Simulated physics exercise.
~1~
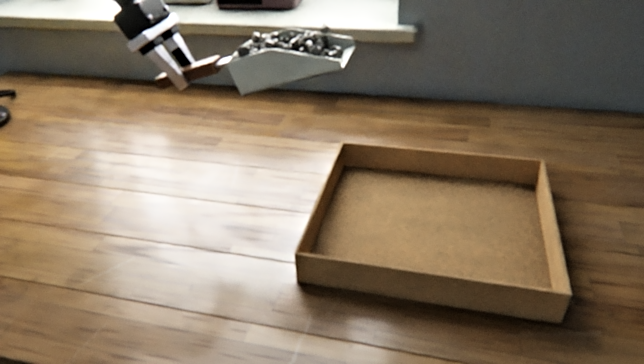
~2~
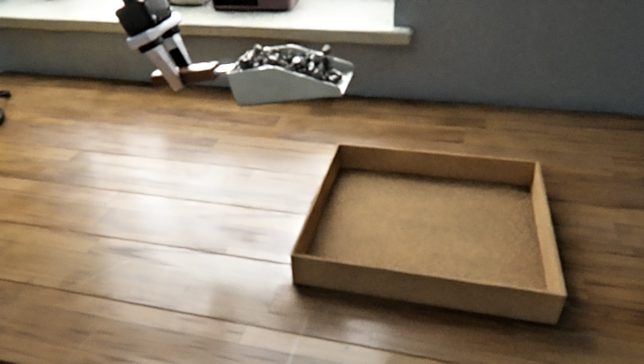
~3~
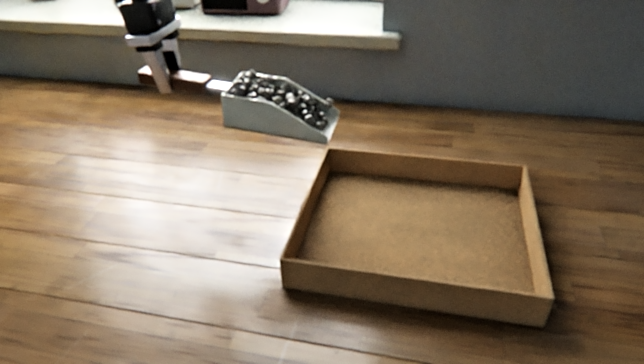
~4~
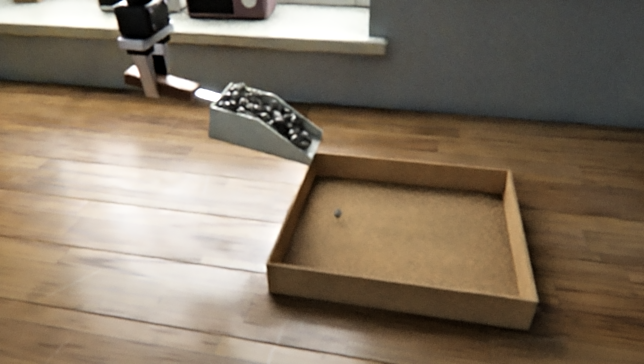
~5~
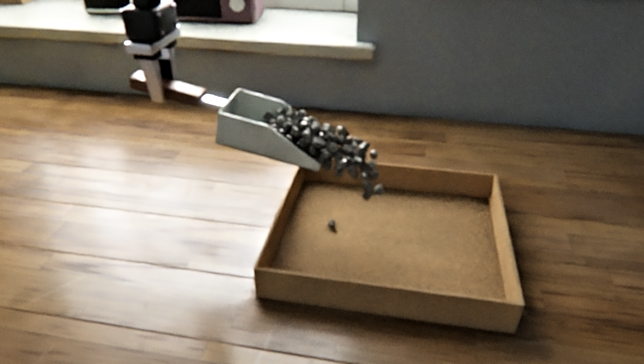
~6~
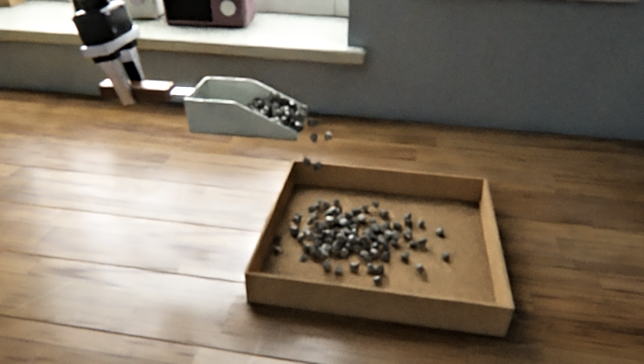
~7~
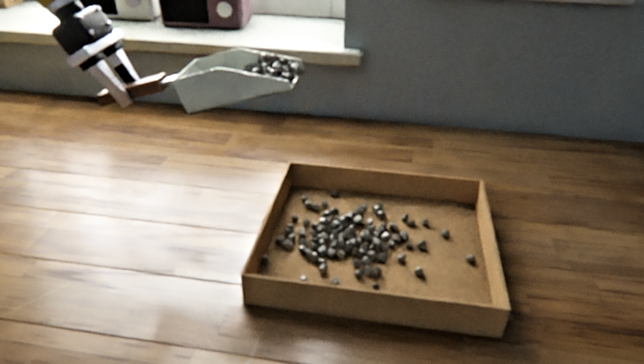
To begin with, a robotic arm holds a pale, open-fronted scoop heaped with small dark pebbles above a wooden table, where a shallow, empty brown tray stands. The arm lowers the scoop toward the tray and tips its open end downward. A lone pebble drops in first, then a thick stream slides over the front edge and tumbles down. The pebbles scatter across the tray floor as the scoop tilts back and rises, with a few stragglers still falling. Finally, most of the pebbles lie spread in the tray, while a smaller pile remains in the raised scoop.
